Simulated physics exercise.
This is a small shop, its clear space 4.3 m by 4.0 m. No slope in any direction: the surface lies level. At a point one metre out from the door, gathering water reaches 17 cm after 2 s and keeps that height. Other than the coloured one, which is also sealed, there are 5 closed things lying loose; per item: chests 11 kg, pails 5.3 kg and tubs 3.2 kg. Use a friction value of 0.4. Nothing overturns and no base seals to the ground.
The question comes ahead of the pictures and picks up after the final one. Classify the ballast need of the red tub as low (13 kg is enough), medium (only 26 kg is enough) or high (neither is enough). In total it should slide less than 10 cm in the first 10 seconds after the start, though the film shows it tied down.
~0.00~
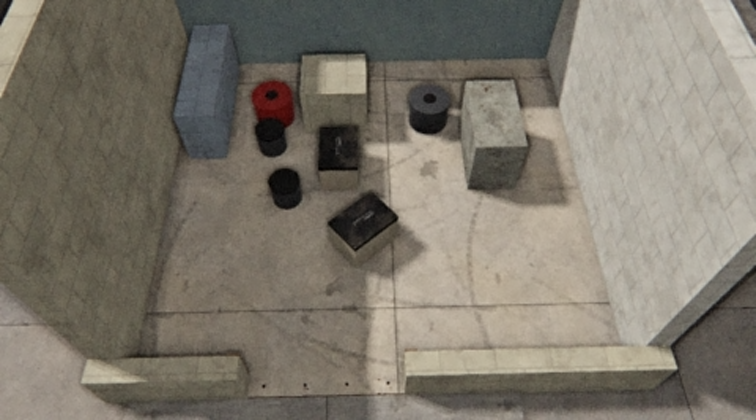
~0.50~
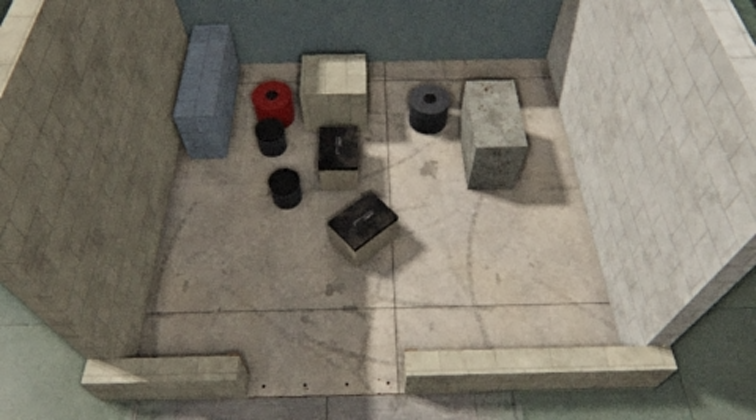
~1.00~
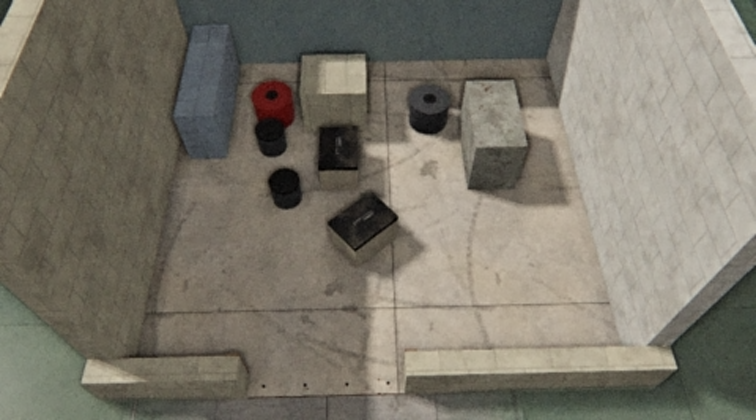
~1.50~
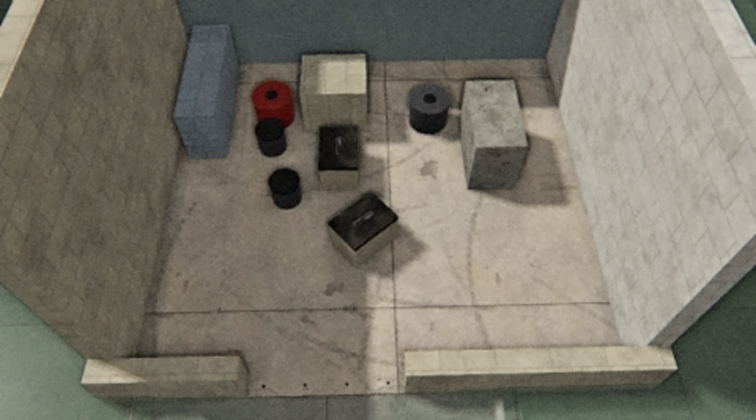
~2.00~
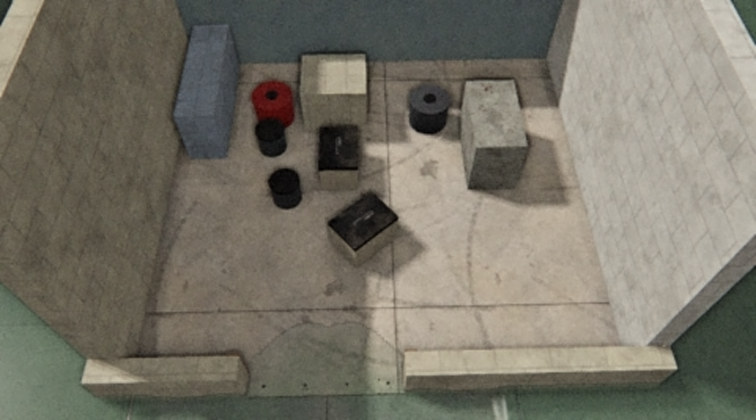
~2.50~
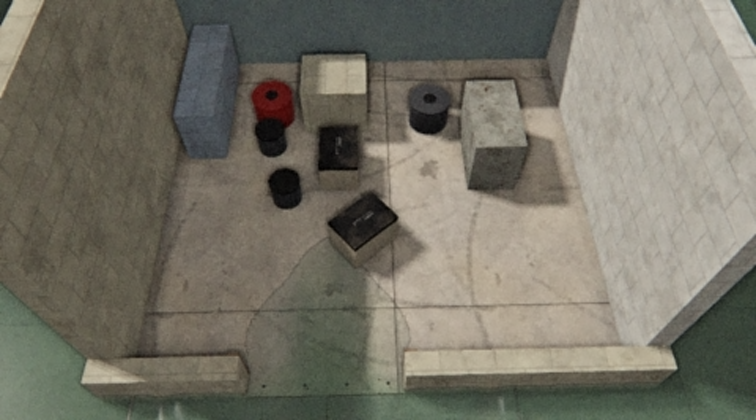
Medium.
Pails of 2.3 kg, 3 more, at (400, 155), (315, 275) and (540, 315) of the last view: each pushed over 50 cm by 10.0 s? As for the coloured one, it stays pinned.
Taking them in order, the first is beyond the line, the second beyond the line and the third inside the line.
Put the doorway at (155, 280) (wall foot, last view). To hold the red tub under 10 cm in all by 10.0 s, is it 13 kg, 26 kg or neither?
With that change, the lighter one suffices.
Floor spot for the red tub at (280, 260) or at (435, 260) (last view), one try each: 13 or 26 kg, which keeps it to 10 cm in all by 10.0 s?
The big mass is needed; the small mass already works.
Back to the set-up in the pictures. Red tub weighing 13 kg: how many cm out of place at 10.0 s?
Around 60 centimetres out of place.
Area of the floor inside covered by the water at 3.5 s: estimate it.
About 5.0 m2 is covered.
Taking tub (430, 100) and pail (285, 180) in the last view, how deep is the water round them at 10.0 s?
I'd put it at 9 cm and 10 cm respectively.
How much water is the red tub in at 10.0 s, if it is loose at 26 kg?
Around 10 cm.
After 3.5 s the red tub would be 0 cm from its start with 13 kg and 0 cm from its start with 26 kg; 0 cm of water round it then.
After 4.5 s the red tub would be 4 cm from its start with 13 kg and 0 cm from its start with 26 kg; 5 cm of water round it then.
After 7.0 s the red tub would be 48 cm from its start with 13 kg and 0 cm from its start with 26 kg; 7 cm of water round it then.
After 10.0 s the red tub would be 65 cm from its start with 13 kg and 0 cm from its start with 26 kg; 10 cm of water round it then.
